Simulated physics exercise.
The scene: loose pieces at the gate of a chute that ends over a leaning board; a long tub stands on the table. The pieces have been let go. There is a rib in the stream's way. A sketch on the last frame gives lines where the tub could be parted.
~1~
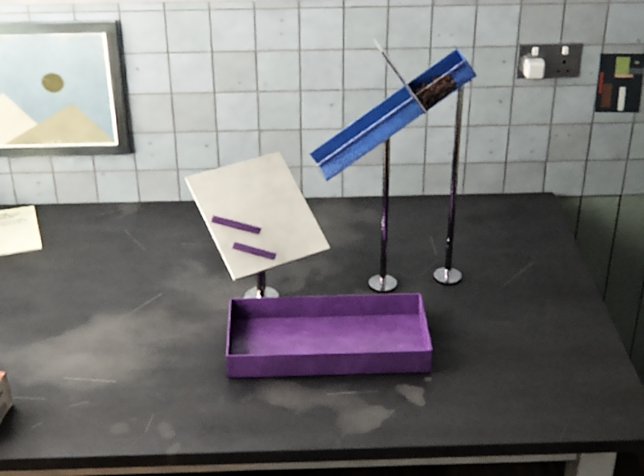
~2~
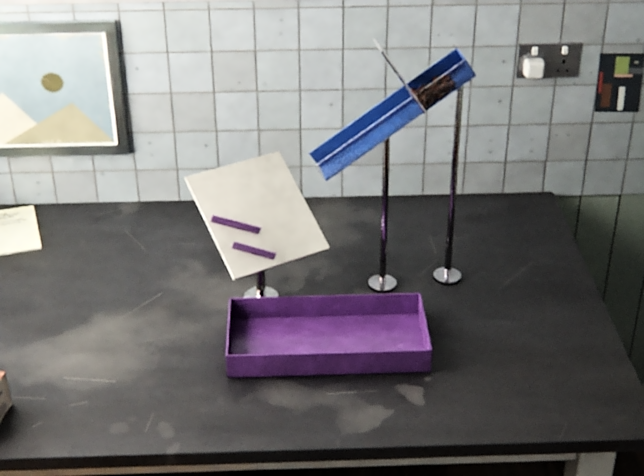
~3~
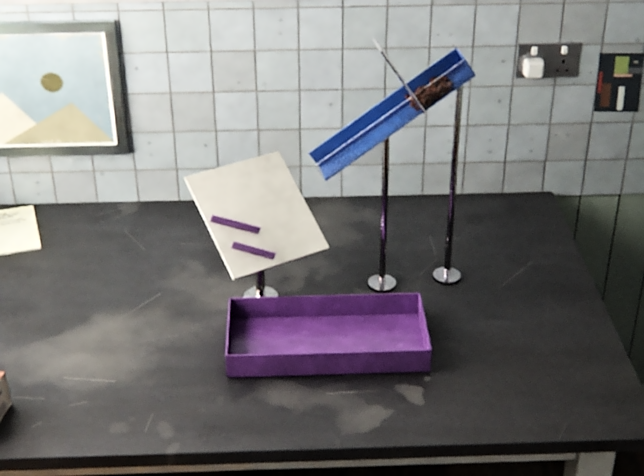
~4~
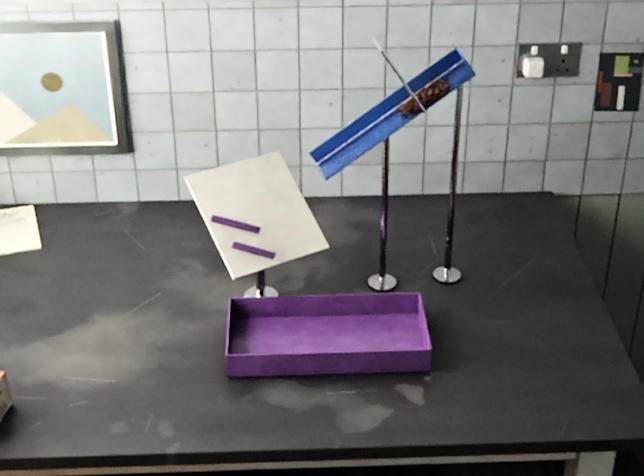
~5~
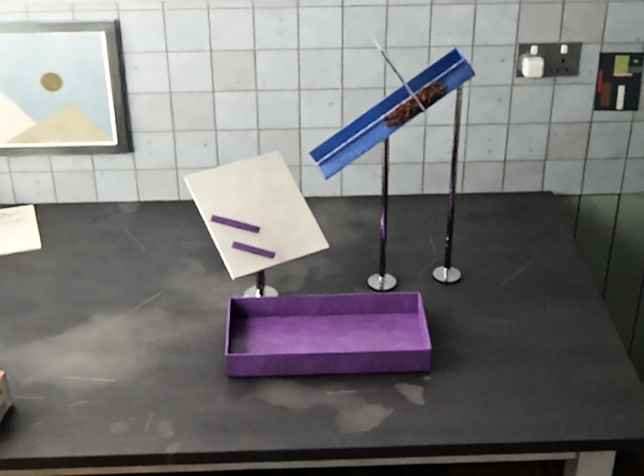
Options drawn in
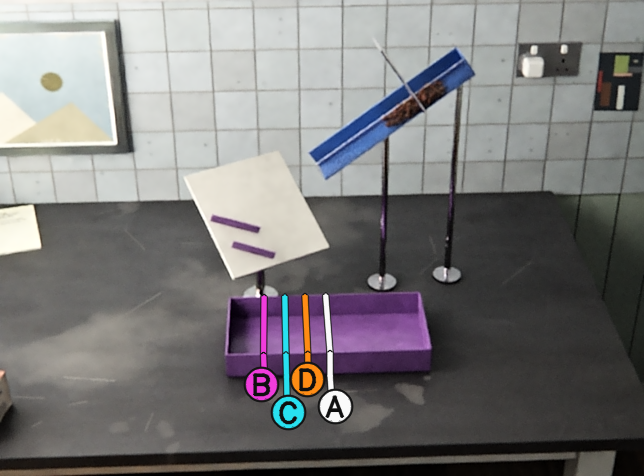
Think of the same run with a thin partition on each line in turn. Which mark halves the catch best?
Line D does it best.
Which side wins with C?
Right.
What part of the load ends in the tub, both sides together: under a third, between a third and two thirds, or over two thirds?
It is over two thirds.
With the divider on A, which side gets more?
Left.
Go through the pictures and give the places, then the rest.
The first picture shows load behind the gate at (434, 92), flat chocolate drops; lip of the chute at (324, 175), sloping gently.
The second picture shows middle of the board at (258, 212), tilted fairly steeply; middle of its low edge at (283, 263); of its high edge at (233, 164).
The third picture shows front corners of the tub at (226, 356) and (431, 350), empty; front of the load at (413, 105).
The fourth picture shows middle of the load at (425, 98); its front at (403, 115), about a quarter of the way to the lip; rib from (234, 242) to (276, 254); rib from (212, 215) to (261, 228).
The fifth picture shows middle of the load at (419, 102); its front at (388, 125), about a third of the way to the lip.
On the marked copy, line A crosses the front rim at (330, 352); line B crosses the front rim at (263, 354); line C crosses the front rim at (285, 353); line D crosses the front rim at (307, 353).
With A, of what is caught, nearly all on the left of the divider, a small part on the right.
With B, of what is caught, none on the left of the divider, all on the right.
With C, of what is caught, a small part on the left of the divider, nearly all on the right.
With D, of what is caught, about two thirds on the left of the divider, about a third on the right.
